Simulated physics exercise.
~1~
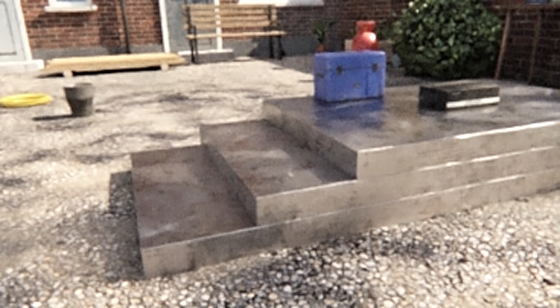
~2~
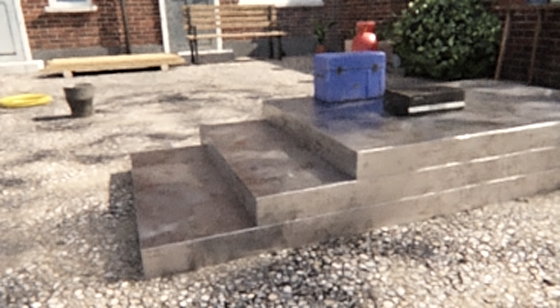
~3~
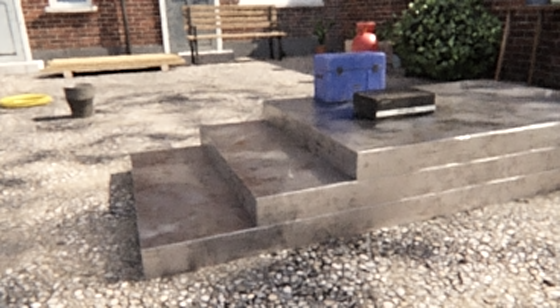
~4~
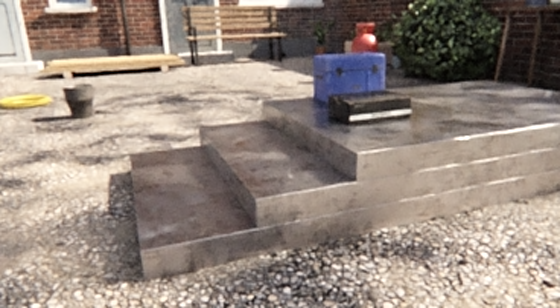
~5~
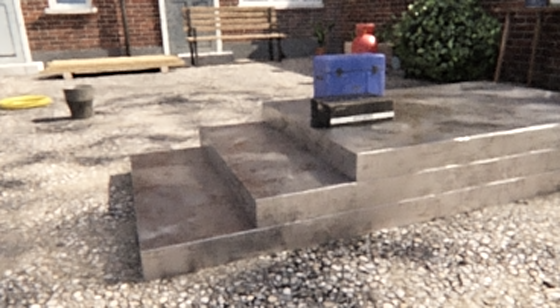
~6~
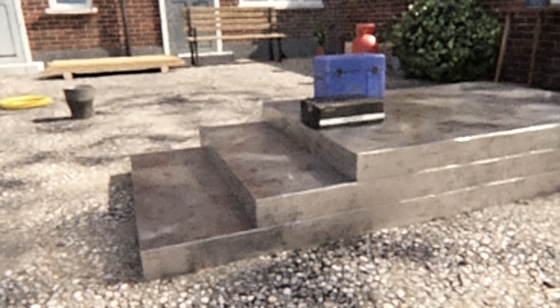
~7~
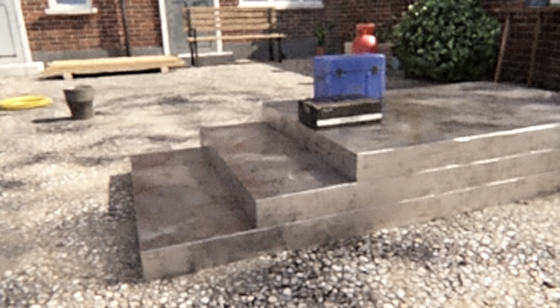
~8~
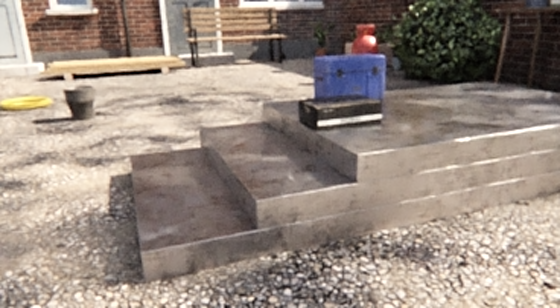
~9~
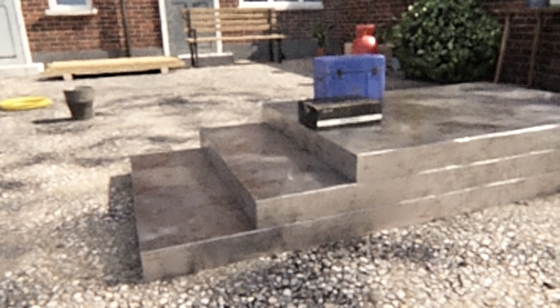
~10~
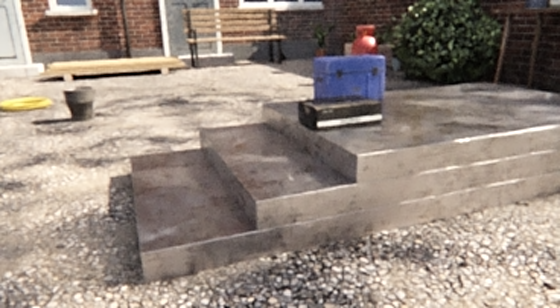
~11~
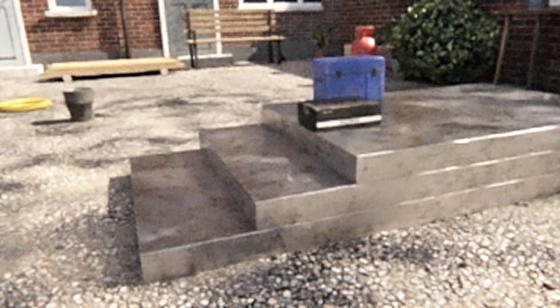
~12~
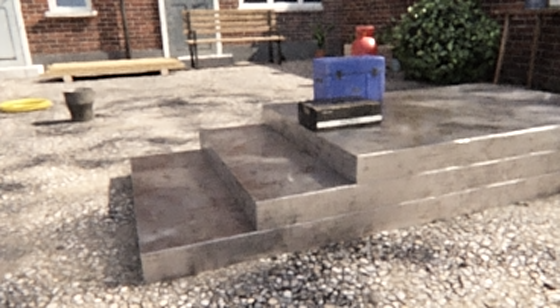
A flat black box slides leftward across a low grey platform in a gravel yard, seen from slightly above by a gently swaying camera. A blue toolbox stands on the landing with a red object behind it, while steps descend to the left; a bench, a dark bucket and brick walls lie beyond. Starting to the right of the toolbox, the black box moves toward the steps and passes in front of it. It slows near the landing's edge and stops just before the drop. There it rests, shut and upright, with the blue toolbox still in place behind it.
